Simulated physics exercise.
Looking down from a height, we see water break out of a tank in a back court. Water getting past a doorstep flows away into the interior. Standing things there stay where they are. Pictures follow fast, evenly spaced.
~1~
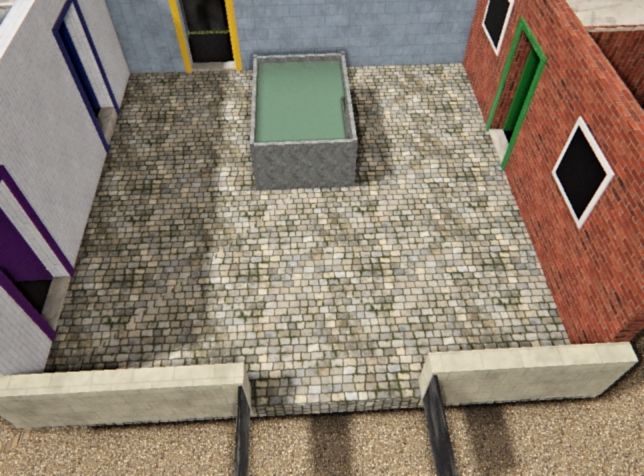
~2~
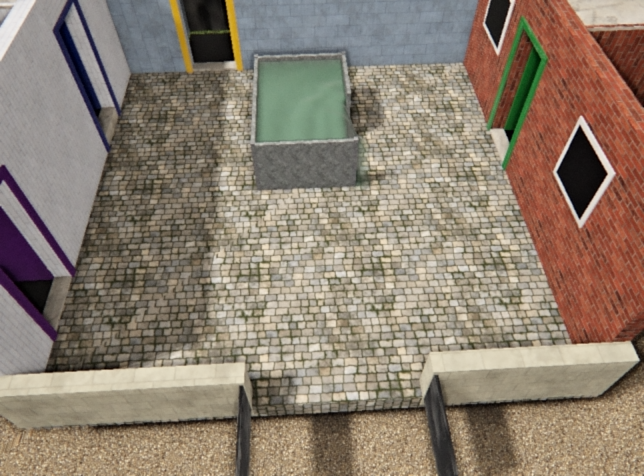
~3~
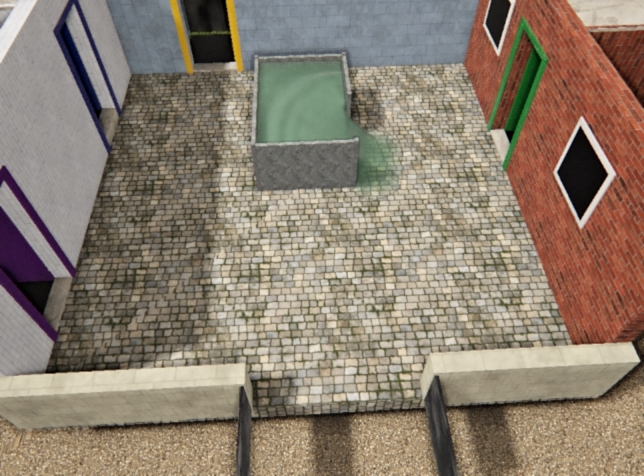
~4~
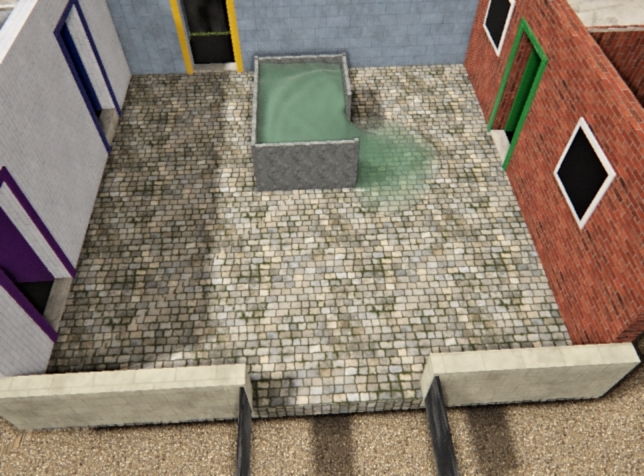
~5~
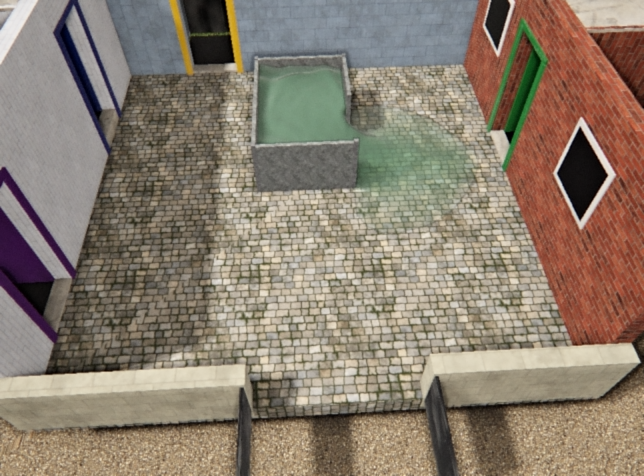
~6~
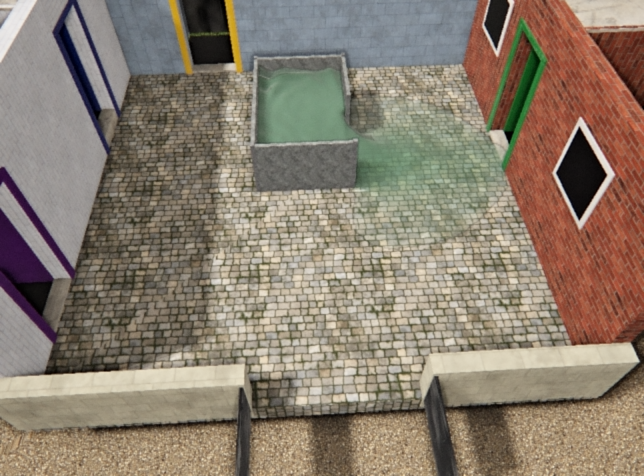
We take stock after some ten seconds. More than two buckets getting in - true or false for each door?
Purple door: True; green door: True; blue door: False; yellow door: False.
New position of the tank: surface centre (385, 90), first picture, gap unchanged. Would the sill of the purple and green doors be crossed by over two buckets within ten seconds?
My reading: The purple door falls short; the green door overshoots it.
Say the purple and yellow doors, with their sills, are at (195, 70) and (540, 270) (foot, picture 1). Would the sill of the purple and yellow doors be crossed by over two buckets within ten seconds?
What you'd see: The purple door stays within the limit and the yellow door tops the limit.
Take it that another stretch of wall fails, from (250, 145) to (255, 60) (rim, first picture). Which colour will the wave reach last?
The green one comes last.
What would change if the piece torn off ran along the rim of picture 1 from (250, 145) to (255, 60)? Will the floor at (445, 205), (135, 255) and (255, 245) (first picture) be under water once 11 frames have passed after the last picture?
Unwetted, submerged, unwetted.
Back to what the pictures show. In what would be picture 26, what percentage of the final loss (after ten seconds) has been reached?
Close to 55 per cent, I'd say.
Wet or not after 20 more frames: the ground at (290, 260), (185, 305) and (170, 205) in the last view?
Result, in that order: Not wetted / not wetted / not wetted.
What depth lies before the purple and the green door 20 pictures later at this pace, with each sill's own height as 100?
The first sits near 0 in a hundred and the second near 420 in a hundred.
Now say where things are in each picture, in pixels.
The tank at (301, 99) is whole and still, in the first frame.
Water pours out at (349, 147) and has run to (356, 189), in the second frame.
The front is at (390, 191), out from the gap at (349, 149), in the third frame.
Water pours out at (349, 151) and has run to (433, 152), in the fourth frame.
Water pours out at (349, 151) and has run to (474, 162), in the fifth frame.
The front is at (507, 164), out from the gap at (348, 150), in the sixth frame.
A moment on, water covers 25 % of the floor; the purple door not reached, the green door far over two buckets in, the blue door not reached, the yellow door not reached.
Next, water covers 30 % of the floor; the purple door not reached, the green door far over two buckets in, the blue door not reached, the yellow door not reached.
Then, water covers 45 % of the floor; the purple door not reached, the green door far over two buckets in, the blue door not reached, the yellow door not reached.
Later, water covers 80 % of the floor; the purple door under two buckets in, the green door far over two buckets in, the blue door not reached, the yellow door wet at the sill, nothing in.
In the end, water covers 95 % of the floor; the purple door over two buckets in, the green door far over two buckets in, the blue door wet at the sill, nothing in, the yellow door wet at the sill, nothing in.
